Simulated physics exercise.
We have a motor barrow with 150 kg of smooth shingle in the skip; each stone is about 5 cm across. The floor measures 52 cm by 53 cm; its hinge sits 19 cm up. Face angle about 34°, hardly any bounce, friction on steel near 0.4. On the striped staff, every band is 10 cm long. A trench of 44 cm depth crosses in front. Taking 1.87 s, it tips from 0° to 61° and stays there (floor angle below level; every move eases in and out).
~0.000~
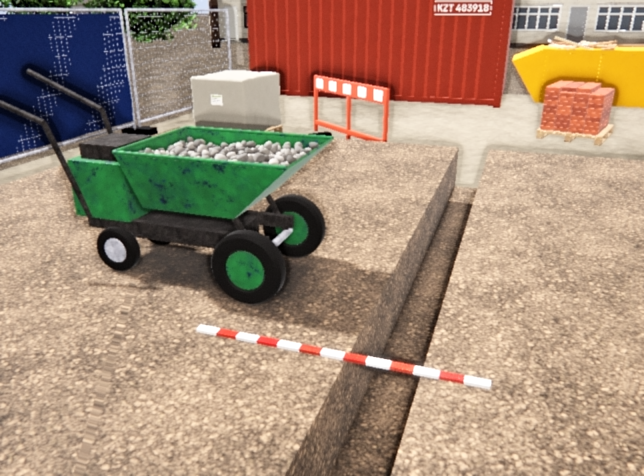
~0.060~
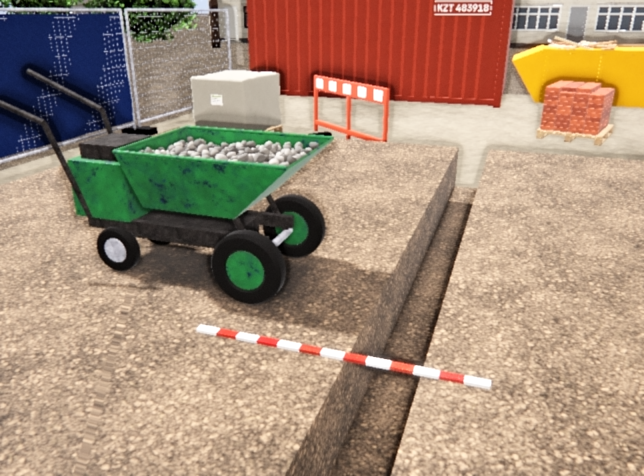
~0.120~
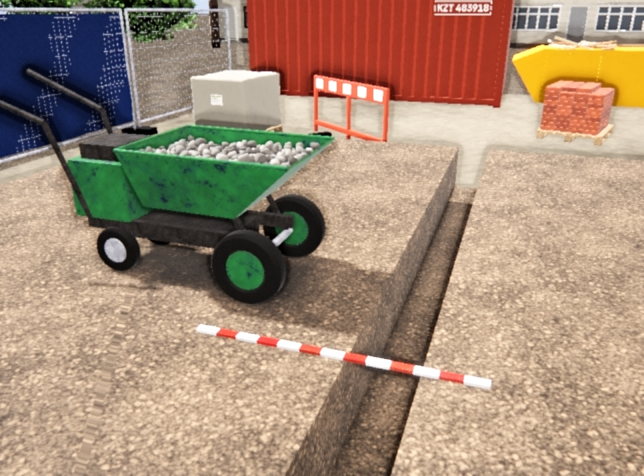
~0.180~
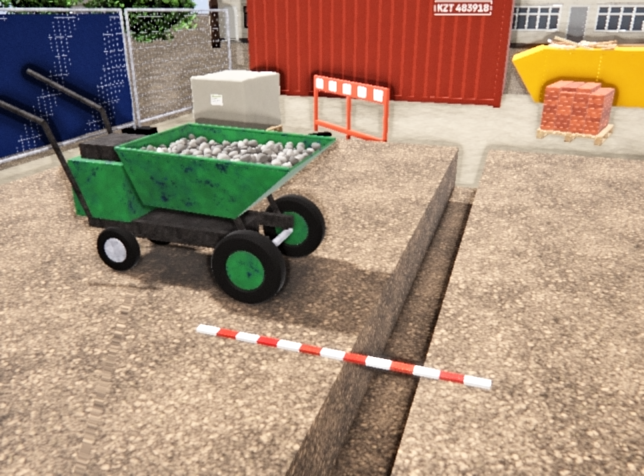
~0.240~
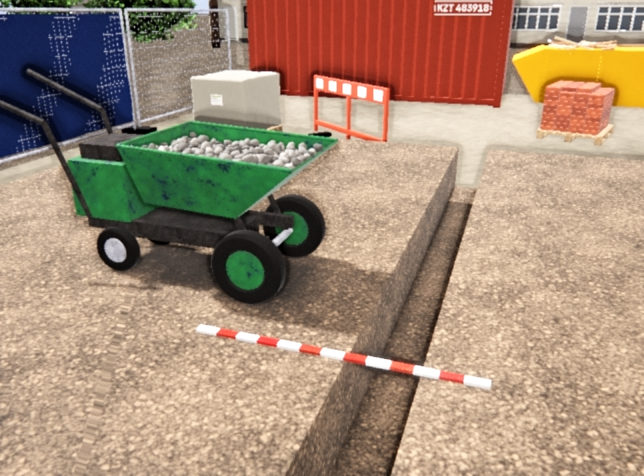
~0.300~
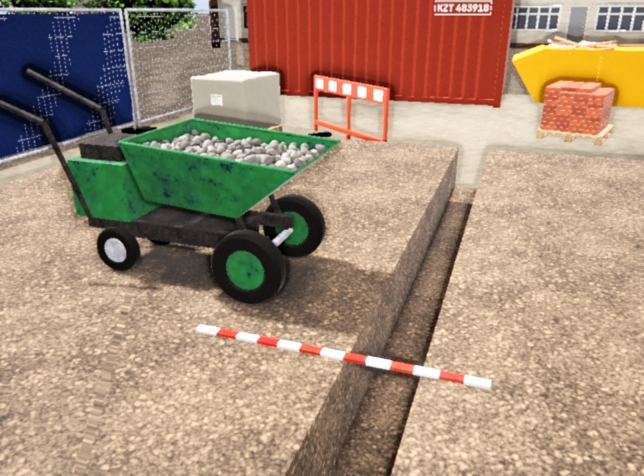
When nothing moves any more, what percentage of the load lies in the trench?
93 %.
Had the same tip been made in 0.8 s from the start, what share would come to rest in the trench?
Estimate: About 75 %.
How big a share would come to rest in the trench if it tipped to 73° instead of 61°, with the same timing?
Some 95% would finish there.
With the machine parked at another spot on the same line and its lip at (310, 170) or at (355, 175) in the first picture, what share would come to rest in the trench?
65 %, then 20 %.
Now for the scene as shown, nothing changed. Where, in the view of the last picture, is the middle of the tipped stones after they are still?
Somewhere near pixel (412, 356).
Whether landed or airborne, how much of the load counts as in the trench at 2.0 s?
By that moment, roughly 50 per cent of the load.
After 1.4 s the floor is at 51°; 99 % in the skip; the foremost stones are at (379, 228).
After 2.0 s the floor is at 61°; 45 % in the skip, 51 % in the trench, 3 % past the trench; the foremost stones are at (479, 311).
After 2.3 s the floor is at 61°; 18 % in the skip, 75 % in the trench, 6 % past the trench; the foremost stones are at (548, 323).
After 4.3 s the floor is at 61°; 0 % in the skip, 93 % in the trench, 6 % past the trench; the foremost stones are at (582, 329).
